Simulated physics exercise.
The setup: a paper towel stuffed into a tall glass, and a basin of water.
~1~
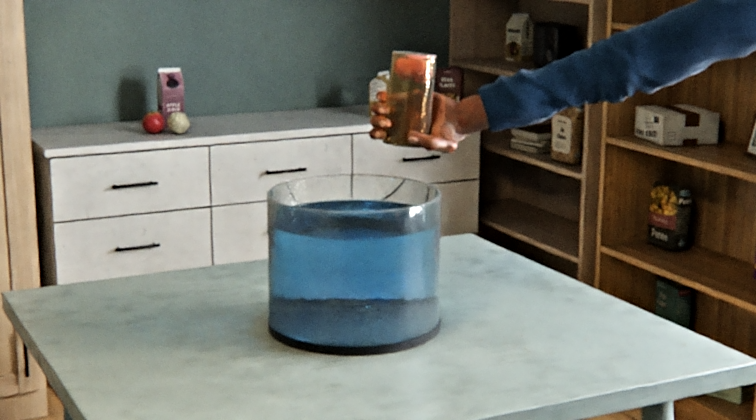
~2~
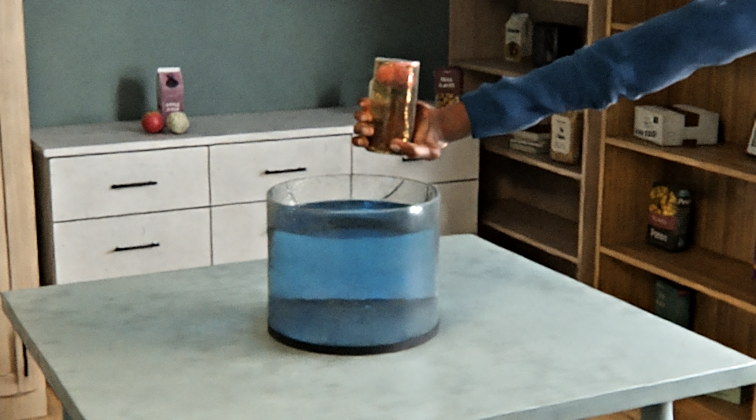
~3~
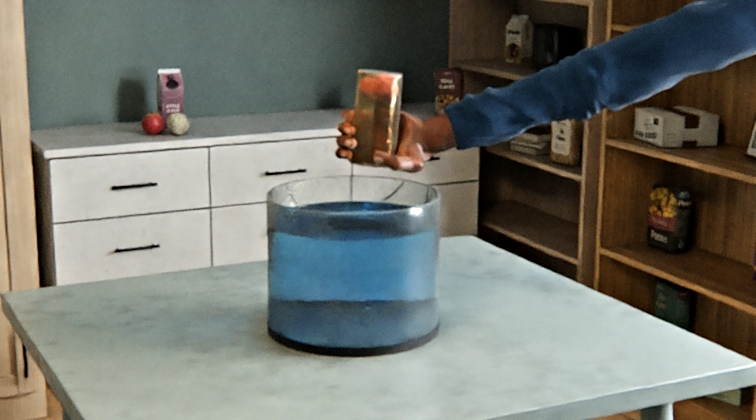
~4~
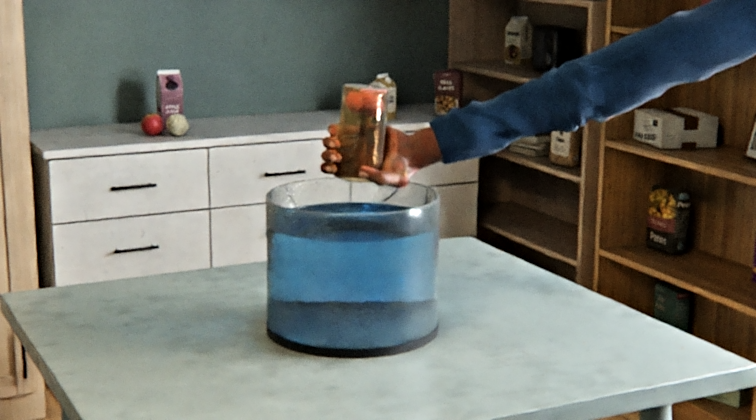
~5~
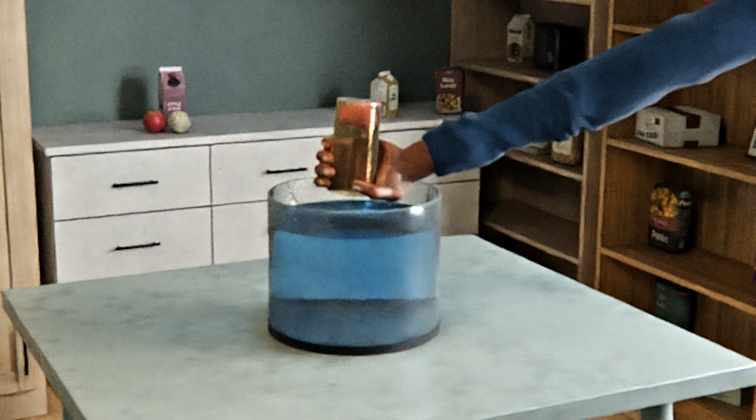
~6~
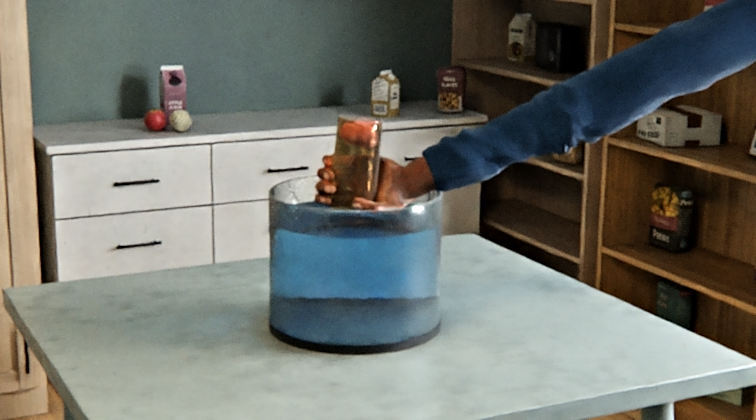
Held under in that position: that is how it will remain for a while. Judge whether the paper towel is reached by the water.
The paper towel is not reached.
A moment on, the tall glass enters the water.
Further on, air is trapped inside and holds the level down.
When it is over, the tall glass is under, still full of air, and the paper towel is dry.
